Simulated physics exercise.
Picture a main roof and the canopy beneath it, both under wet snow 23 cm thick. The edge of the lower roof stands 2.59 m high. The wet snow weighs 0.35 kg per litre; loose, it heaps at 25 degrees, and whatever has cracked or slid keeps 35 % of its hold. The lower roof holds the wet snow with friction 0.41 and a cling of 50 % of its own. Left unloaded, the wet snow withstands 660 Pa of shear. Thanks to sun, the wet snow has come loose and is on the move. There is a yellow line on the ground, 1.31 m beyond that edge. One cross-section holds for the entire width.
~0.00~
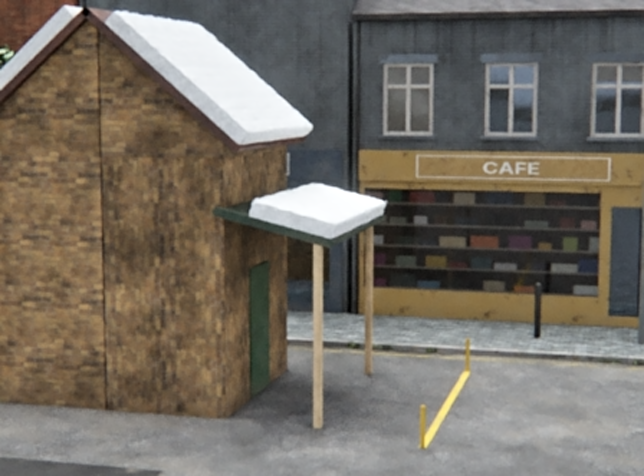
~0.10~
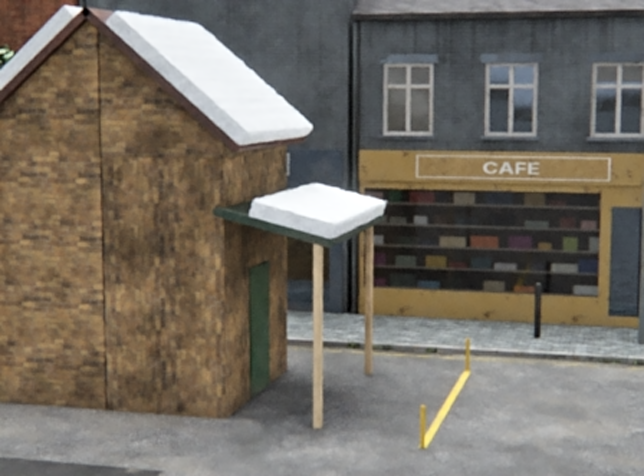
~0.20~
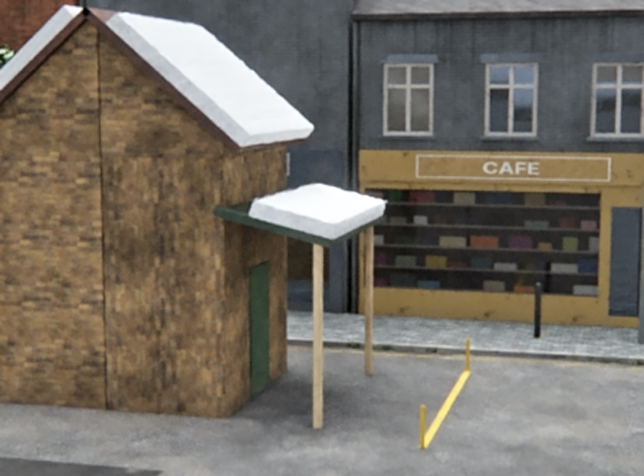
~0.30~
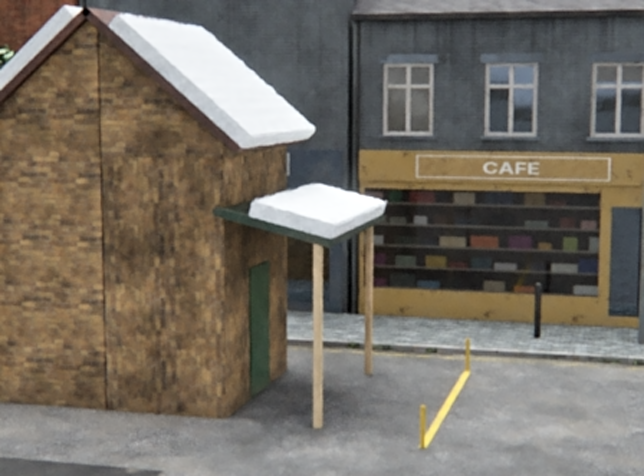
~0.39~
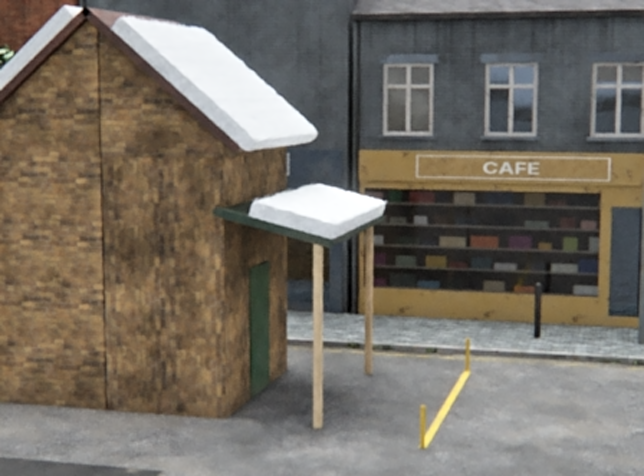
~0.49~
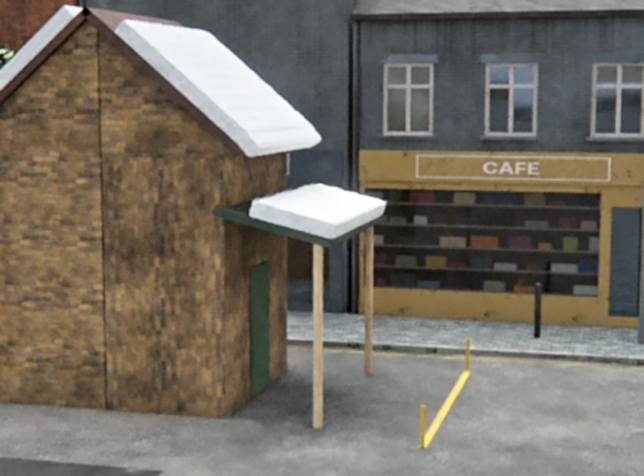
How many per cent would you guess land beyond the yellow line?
I would say 12 percent.
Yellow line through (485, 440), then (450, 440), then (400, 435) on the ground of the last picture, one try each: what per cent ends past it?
About 1 %, 8 %, 22 %.
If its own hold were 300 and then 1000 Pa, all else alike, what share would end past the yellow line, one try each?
First 40 %, second 2 %.
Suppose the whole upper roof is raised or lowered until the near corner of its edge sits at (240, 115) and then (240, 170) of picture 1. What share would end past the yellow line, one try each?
In that order: 35 %, 0 %.
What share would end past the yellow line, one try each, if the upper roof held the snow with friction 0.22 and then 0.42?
Roughly 45 per cent first, roughly 30 per cent second.
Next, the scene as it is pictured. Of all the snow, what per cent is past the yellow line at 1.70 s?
I'd put it at close to 0 in a hundred.
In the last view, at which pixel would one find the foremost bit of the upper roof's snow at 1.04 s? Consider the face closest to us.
Position: About (290, 206).
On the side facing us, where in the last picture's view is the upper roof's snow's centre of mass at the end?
Somewhere near (355, 329).
After 1.04 s, none is below the lower edge and 0 % is past the line.
After 1.70 s, none is below the lower edge and 0 % is past the line.
After 2.35 s, 26 % is below the lower edge and 0 % is past the line.
After 3.00 s, 45 % is below the lower edge and 12 % is past the line.
After 4.10 s, at the end, 46 % is below the lower edge and 12 % is past the line.
